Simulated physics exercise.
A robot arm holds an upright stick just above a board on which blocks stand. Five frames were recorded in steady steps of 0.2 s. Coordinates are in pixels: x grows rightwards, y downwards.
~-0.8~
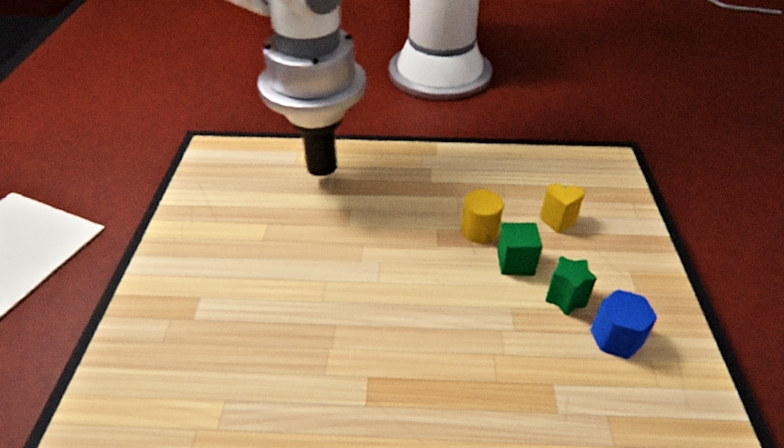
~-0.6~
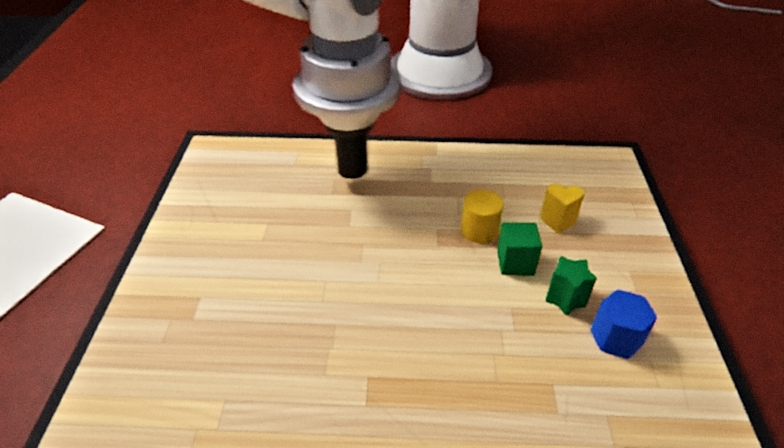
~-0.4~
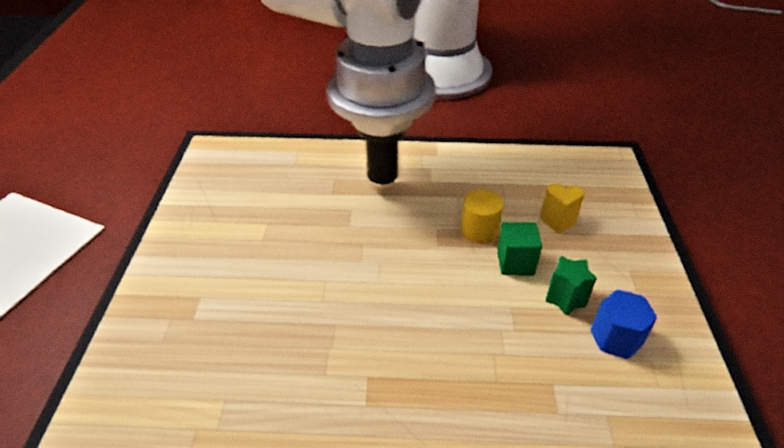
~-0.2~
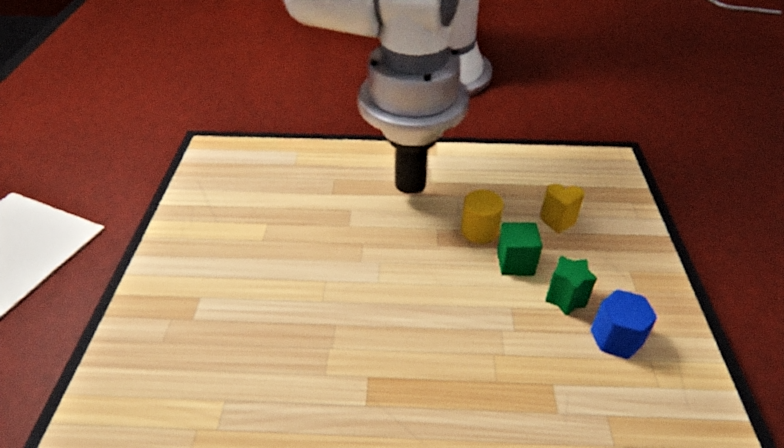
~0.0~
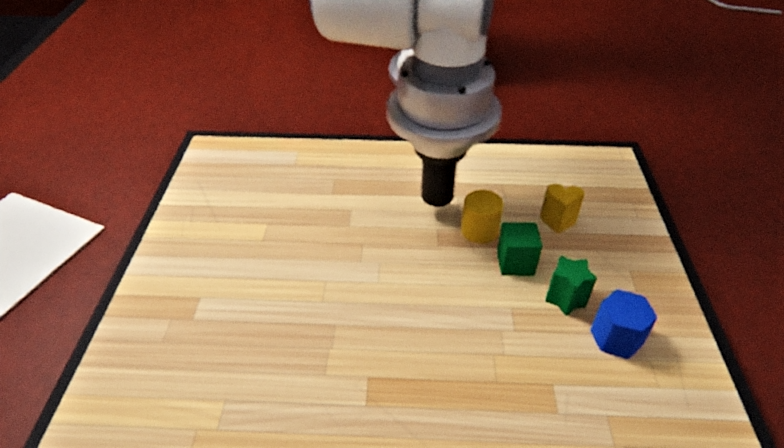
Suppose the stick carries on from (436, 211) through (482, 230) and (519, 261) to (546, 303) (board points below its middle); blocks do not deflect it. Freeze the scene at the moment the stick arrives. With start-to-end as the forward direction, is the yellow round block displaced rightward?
It seems not.
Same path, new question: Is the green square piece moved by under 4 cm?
No, that is not how it ends up.
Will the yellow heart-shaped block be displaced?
The answer is no.
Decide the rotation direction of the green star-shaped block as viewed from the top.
It is turned anticlockwise.
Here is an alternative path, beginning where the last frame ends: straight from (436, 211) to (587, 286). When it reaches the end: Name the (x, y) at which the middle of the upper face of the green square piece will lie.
The point I'd pick in the picture is (546, 265).
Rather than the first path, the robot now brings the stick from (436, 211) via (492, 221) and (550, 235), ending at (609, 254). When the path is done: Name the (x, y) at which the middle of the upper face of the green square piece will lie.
Around pixel (533, 258).
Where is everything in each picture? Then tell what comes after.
In the first picture, stick's lower end at (322, 167); yellow round block at (484, 201); green square piece at (522, 234); yellow heart-shaped block at (566, 192); green star-shaped block at (575, 270); blue hexagon at (630, 309).
In the second picture, stick at (353, 170); blocks still.
In the third picture, stick at (383, 175); blocks still.
In the fourth picture, stick at (411, 184); blocks still.
In the fifth picture, stick at (437, 196); yellow round block at (484, 201); green square piece at (522, 234); yellow heart-shaped block at (566, 192); green star-shaped block at (575, 270); blue hexagon at (630, 309).
What follows on the original path. One third of the way, stick at (485, 216); yellow round block at (520, 218); green square piece at (535, 246).
Two thirds of the way, stick at (523, 247); yellow round block at (567, 238); green square piece at (550, 263), turned 20° clockwise; green star-shaped block at (588, 279).
At the end, stick at (550, 289); yellow round block at (575, 243); green square piece at (560, 306); yellow heart-shaped block still; green star-shaped block at (597, 290), turned 35° anticlockwise; blue hexagon at (640, 314).
